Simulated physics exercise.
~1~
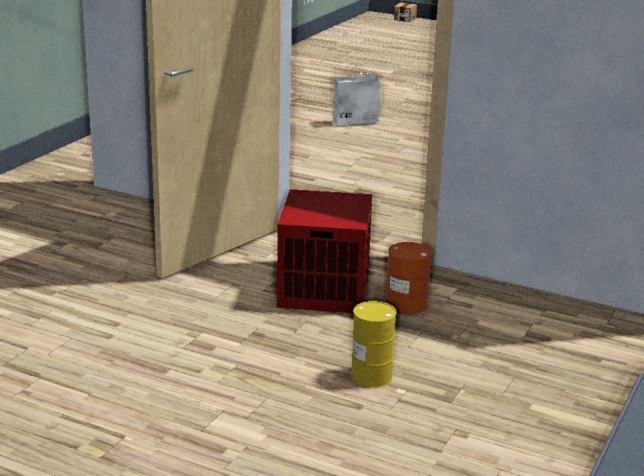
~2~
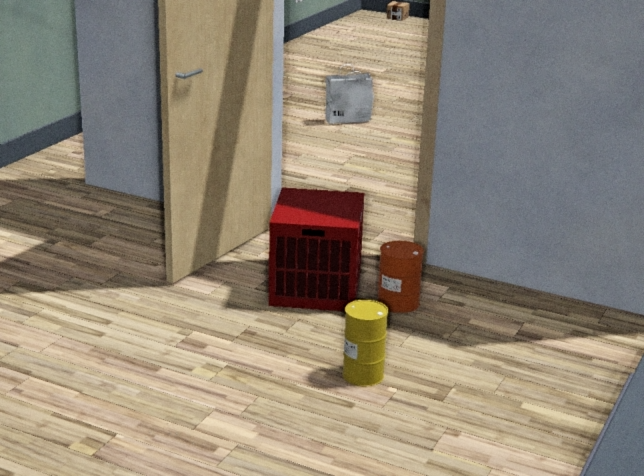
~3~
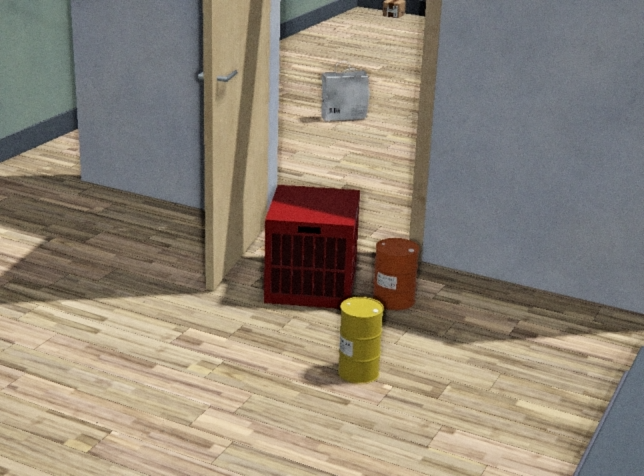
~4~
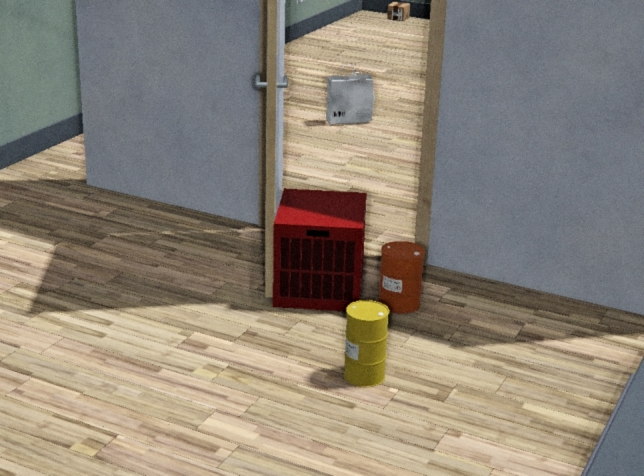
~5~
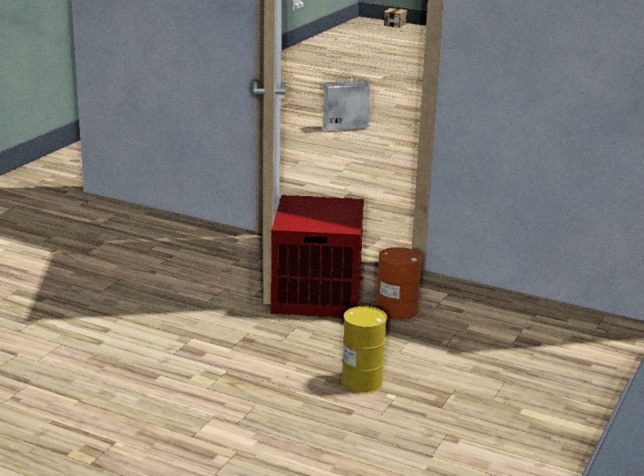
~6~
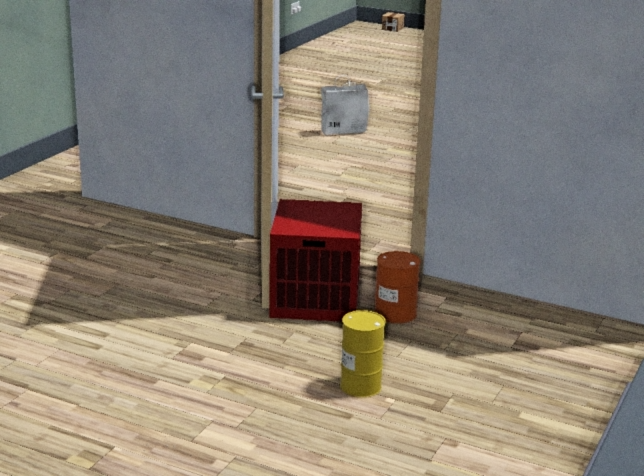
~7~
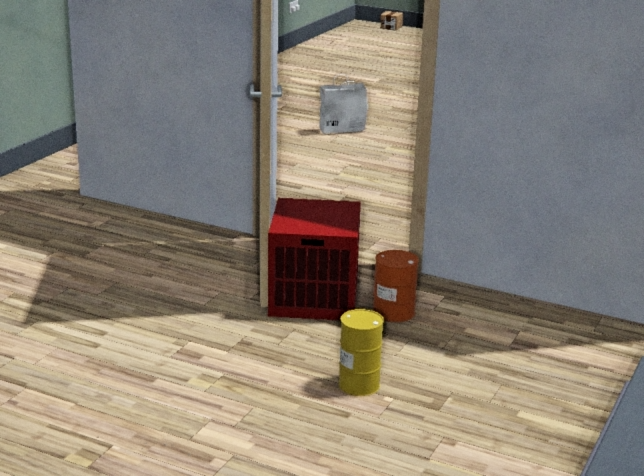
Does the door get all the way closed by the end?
No, the door jams partway and stays open beside the red crate standing in the doorway.
